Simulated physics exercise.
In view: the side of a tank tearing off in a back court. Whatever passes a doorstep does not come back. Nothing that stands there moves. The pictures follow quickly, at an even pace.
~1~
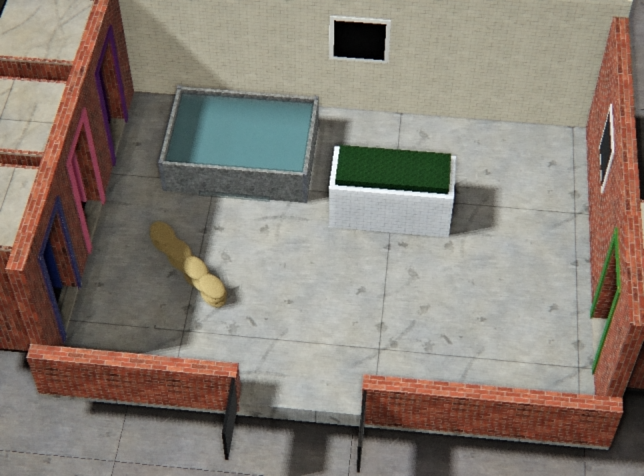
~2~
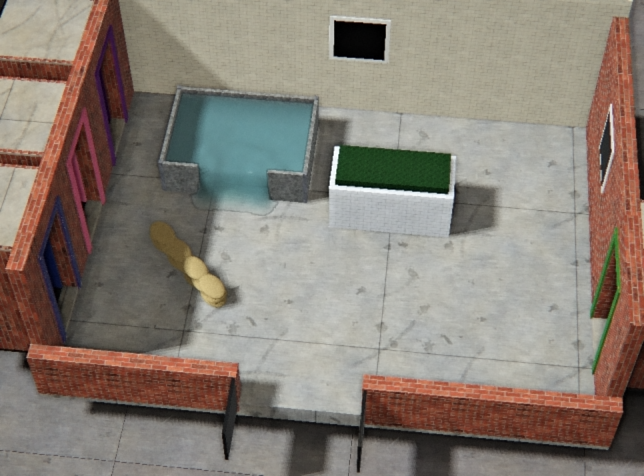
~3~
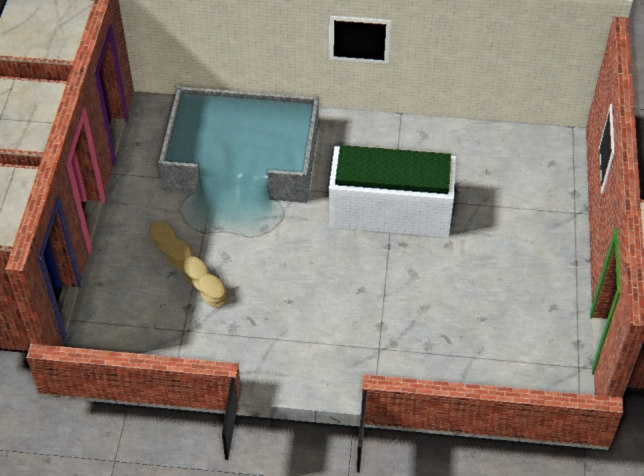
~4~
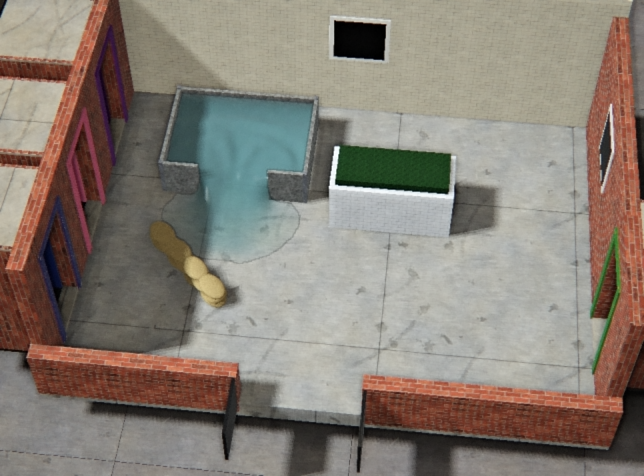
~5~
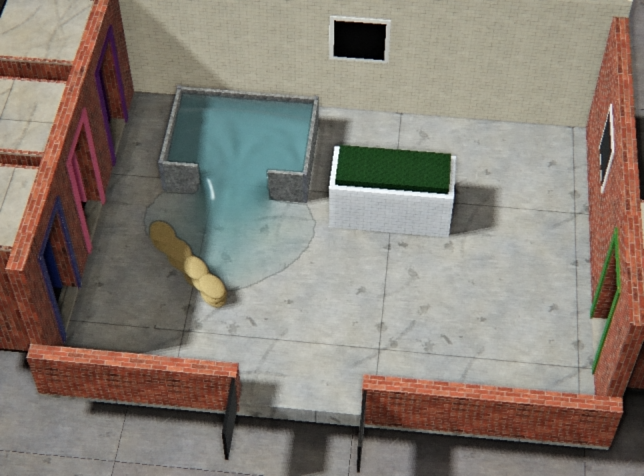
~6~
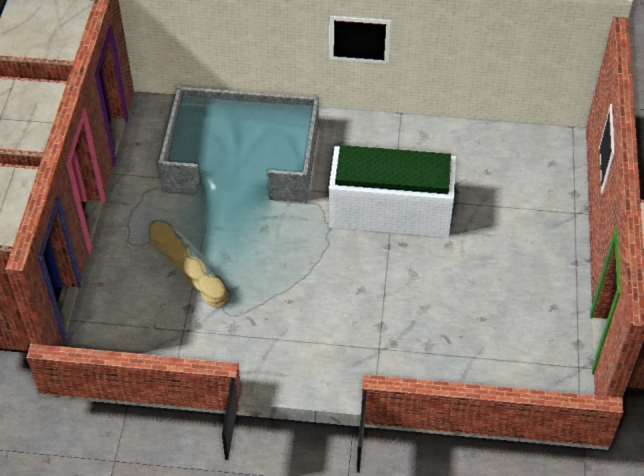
Water lies still in a grey stone tank at the back left of a brick-walled court, seen from high above. A green-topped white block stands right of the tank, a lumpy tan object lies in front, and purple, pink and blue doorways line the left wall. The tank's front side opens, and water pours through the gap, spreading forward and sideways across the grey floor and around the tan object, while the camera stays still.
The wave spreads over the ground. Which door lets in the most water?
The green door.
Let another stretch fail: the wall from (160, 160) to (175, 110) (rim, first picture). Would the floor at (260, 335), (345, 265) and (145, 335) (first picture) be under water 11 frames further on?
As listed: No water, free of water, covered.
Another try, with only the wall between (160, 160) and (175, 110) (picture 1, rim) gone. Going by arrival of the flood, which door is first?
The one in purple.
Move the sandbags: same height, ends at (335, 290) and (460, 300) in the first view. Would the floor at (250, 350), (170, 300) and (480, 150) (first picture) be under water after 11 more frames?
In turn: Covered, awash, dry.
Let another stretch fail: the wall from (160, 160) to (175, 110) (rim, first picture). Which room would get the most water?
The door marked purple.
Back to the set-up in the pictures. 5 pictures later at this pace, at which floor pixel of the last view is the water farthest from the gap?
Roughly at (296, 394).
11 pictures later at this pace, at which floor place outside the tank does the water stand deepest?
Roughly at (182, 247).
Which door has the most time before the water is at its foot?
It is the green one.
A moment on, water covers 20 % of the floor; green door not reached, blue door not reached, purple door not reached, pink door wet at the sill, nothing in.
Next, water covers 30 % of the floor; green door not reached, blue door not reached, purple door not reached, pink door wet at the sill, nothing in.
Then, water covers 45 % of the floor; green door not reached, blue door wet at the sill, nothing in, purple door wet at the sill, nothing in, pink door a trickle in.
Later, water covers 65 % of the floor; green door some in, blue door wet at the sill, nothing in, purple door wet at the sill, nothing in, pink door a trickle in.
In the end, water covers 85 % of the floor; green door a lot in, blue door wet at the sill, nothing in, purple door wet at the sill, nothing in, pink door a trickle in; the green door has let in the most.
